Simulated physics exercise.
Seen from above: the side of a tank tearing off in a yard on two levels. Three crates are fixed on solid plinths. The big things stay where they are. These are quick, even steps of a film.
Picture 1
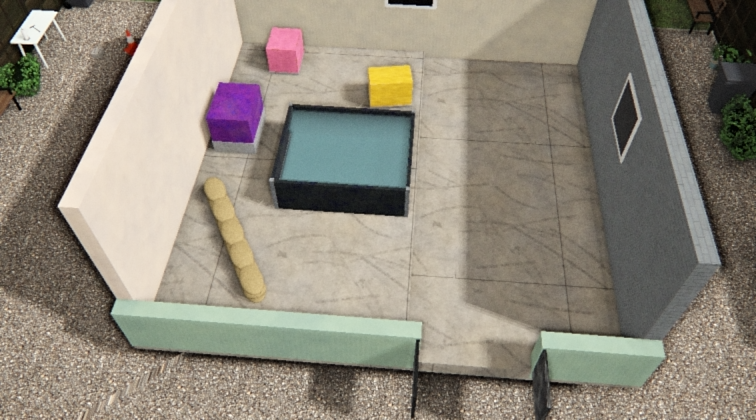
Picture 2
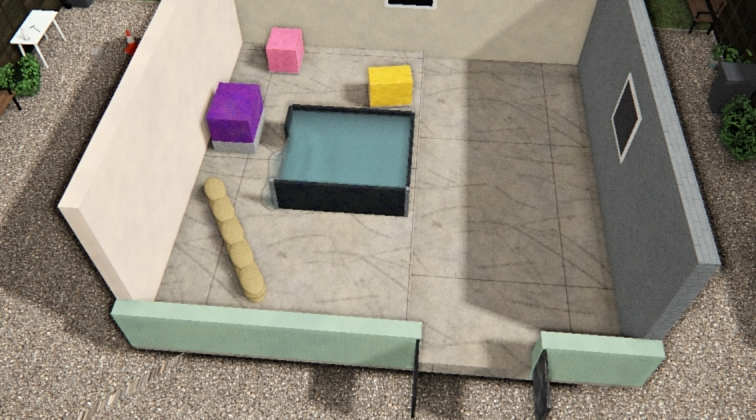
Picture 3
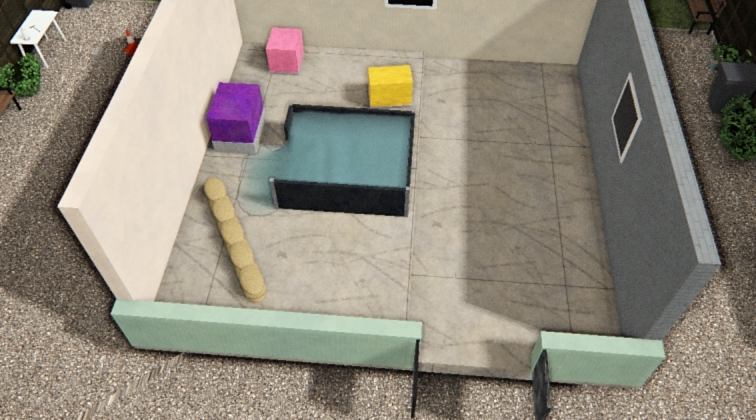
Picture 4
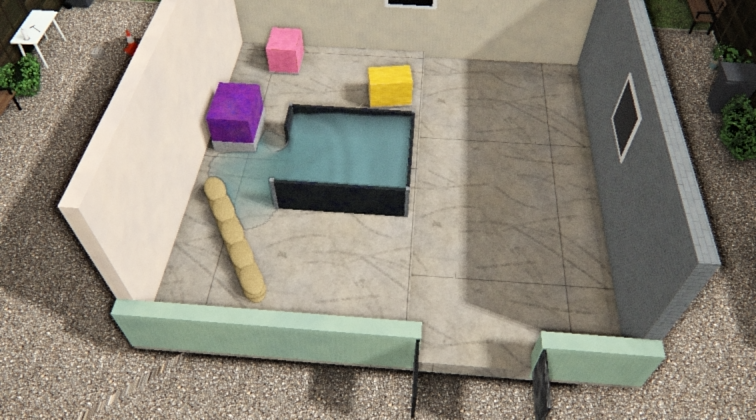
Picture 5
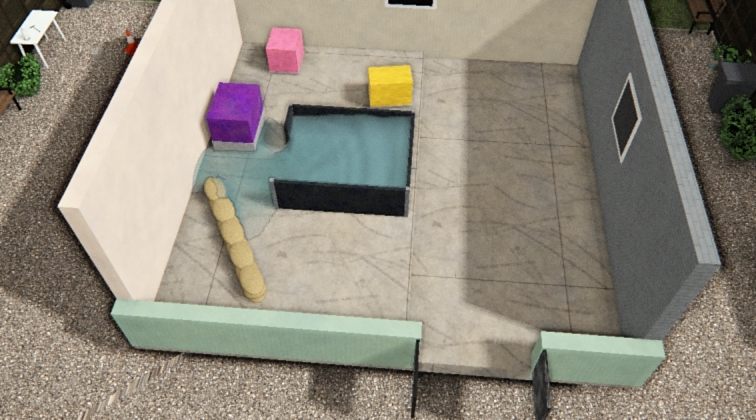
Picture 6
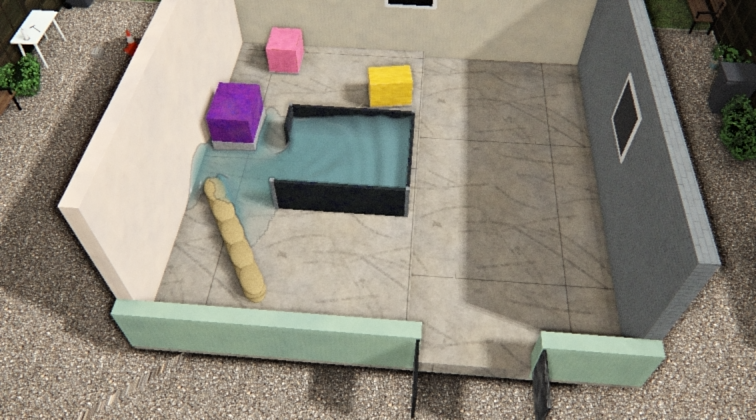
Water pouring from the open left side of a dark tank in a walled yard, spreading past a purple block and tan barrier.
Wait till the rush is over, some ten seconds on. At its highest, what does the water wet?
In the end: The yellow crate is soaked; the pink crate is soaked; the purple crate is soaked.
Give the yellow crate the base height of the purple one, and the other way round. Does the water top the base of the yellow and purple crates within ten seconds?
Then: The yellow one is spared, the purple one ends up wet.
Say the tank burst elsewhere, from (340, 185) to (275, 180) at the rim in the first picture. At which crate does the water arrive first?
It is the purple one.
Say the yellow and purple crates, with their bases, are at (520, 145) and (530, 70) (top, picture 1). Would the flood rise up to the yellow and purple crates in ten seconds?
The yellow one is soaked; the purple one remains dry.
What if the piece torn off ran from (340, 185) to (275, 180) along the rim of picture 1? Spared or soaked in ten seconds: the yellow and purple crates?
One by one: The yellow one remains dry; the purple one stays dry.
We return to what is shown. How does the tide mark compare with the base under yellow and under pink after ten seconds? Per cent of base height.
Roughly 140 per cent, then 330 per cent.
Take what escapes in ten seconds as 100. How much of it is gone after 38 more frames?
Near 50 in a hundred.
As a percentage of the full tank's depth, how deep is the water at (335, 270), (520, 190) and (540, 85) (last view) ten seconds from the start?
Roughly 6, 6 and 10 per cent, in turn.
A moment on, water covers 15 % of the floor; the yellow crate not reached, the pink crate water round its plinth, the purple crate water round its plinth.
Next, water covers 30 % of the floor; the yellow crate not reached, the pink crate water round its plinth, the purple crate water round its plinth.
Then, water covers 45 % of the floor; the yellow crate not reached, the pink crate water round its plinth, the purple crate water round its plinth.
Later, water covers 65 % of the floor; the yellow crate water round its plinth, the pink crate water round its plinth, the purple crate water round its plinth.
In the end, water covers 95 % of the floor; the yellow crate was topped, the pink crate was topped, the purple crate was topped.
